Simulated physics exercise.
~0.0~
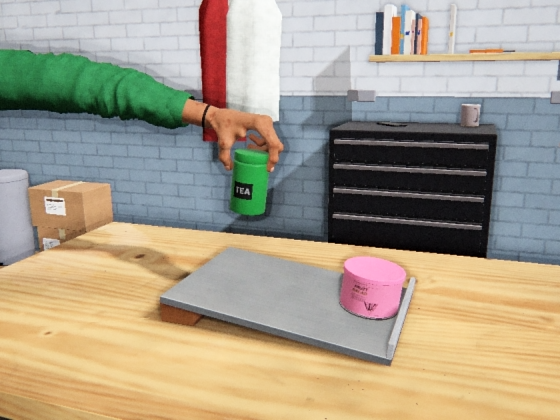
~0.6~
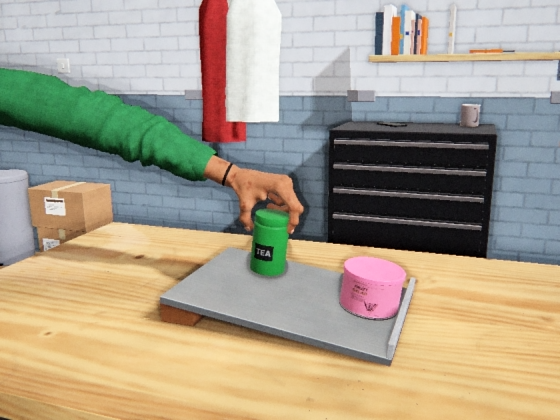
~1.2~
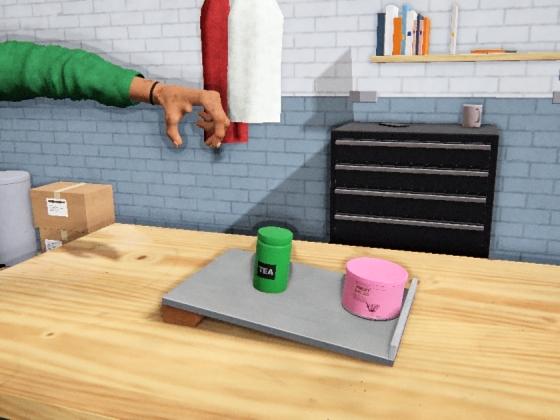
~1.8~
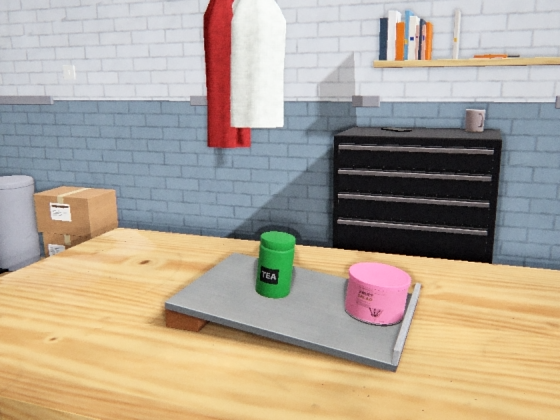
The clip opens on a gray board propped at a slight tilt on a wooden table, with a pink tub resting near the raised strip at its right end. A hand in a green sleeve reaches in from the left, holding a green jar labeled as tea above the board. The hand lowers the jar and sets it upright on the board, to the left of the tub. The fingers then let go, and the arm draws back up and out of view. Left alone, the jar stays upright where it was placed, and the pink tub remains still beside it.
